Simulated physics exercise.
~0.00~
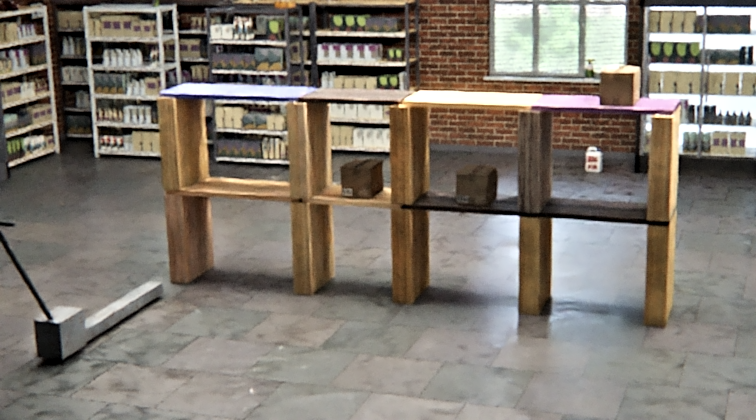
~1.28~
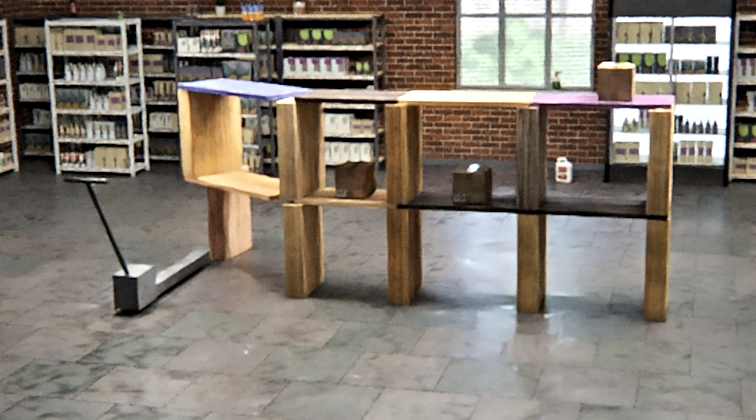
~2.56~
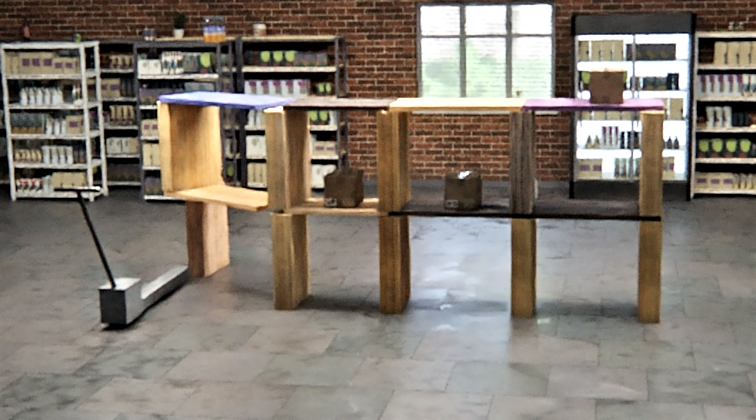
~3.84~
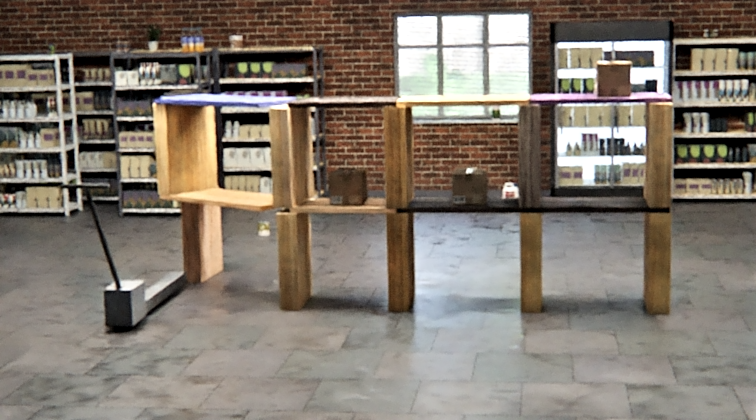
A low grey jack with a long thin handle slides in from the left across a shop floor of dark tiles, where a two-tier rack of loose timber uprights and boards stands before stocked shelves, a brick wall and a window. The view from the front drifts slightly sideways. A blue board tops the left end and a purple one the right, with brown cartons on both tiers. The jack reaches the foot of the leftmost upright, and the end bay shifts a little. Then everything settles, and the rack stays standing with its boards and cartons still up.
